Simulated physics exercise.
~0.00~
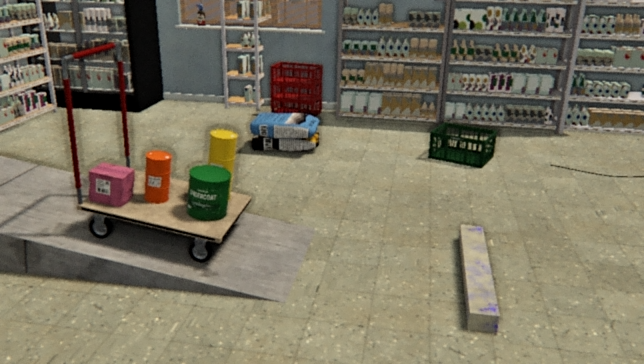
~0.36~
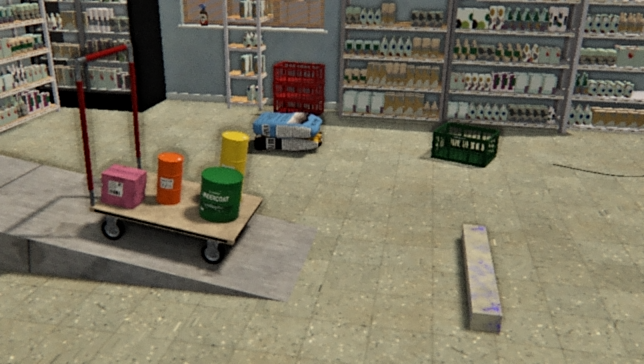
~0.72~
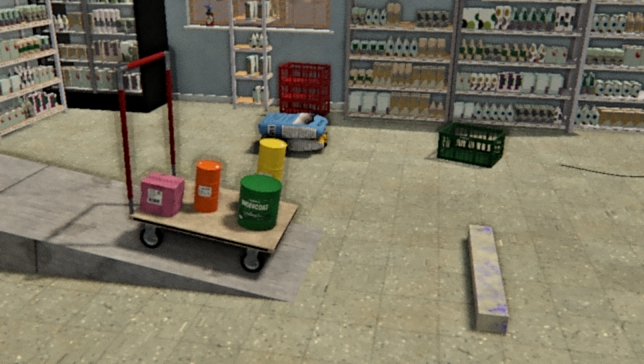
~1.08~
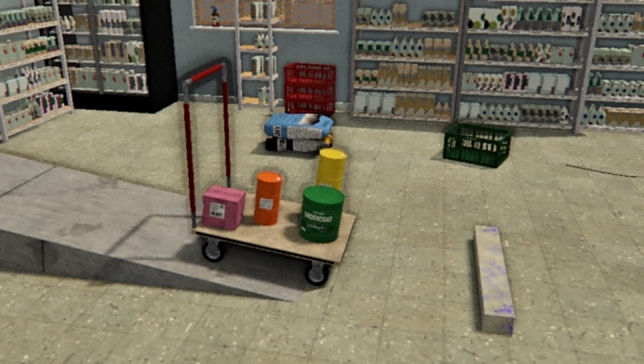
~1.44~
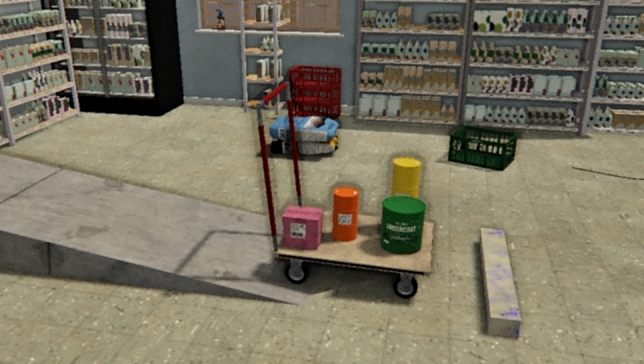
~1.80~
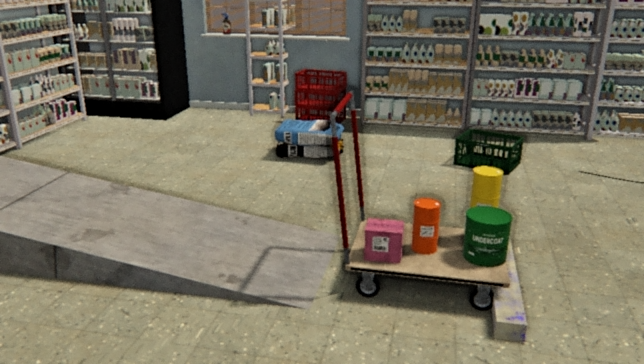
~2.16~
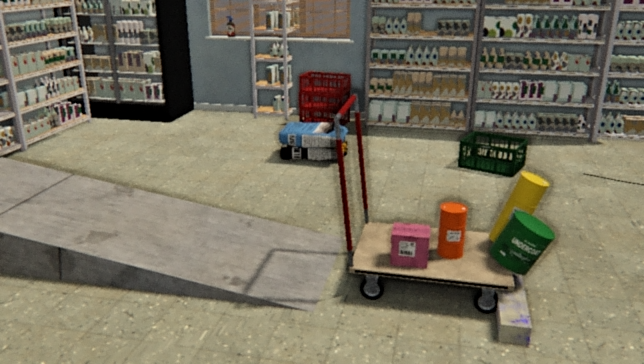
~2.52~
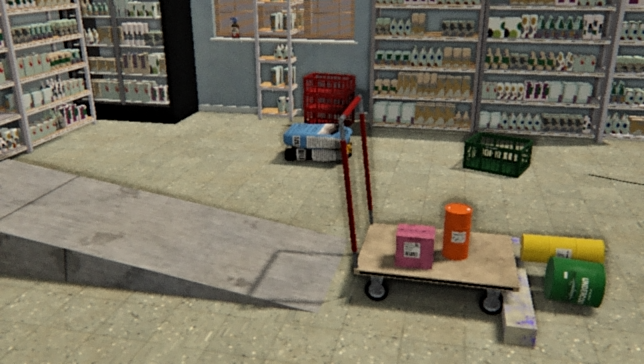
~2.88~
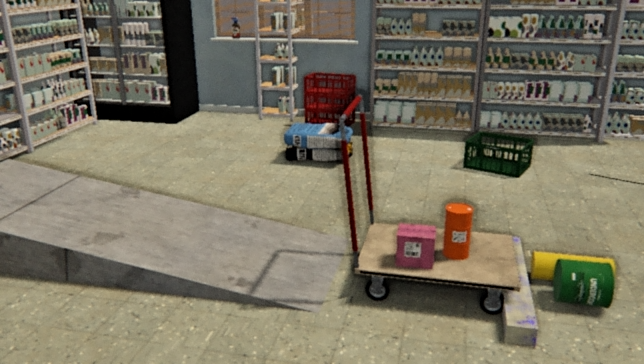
In the video, a flat trolley carrying a pink parcel, an orange canister, a yellow canister and a green pail rolls right down a ramp and across the floor to a kerb, where the yellow canister and green pail topple off while the others stay upright aboard.
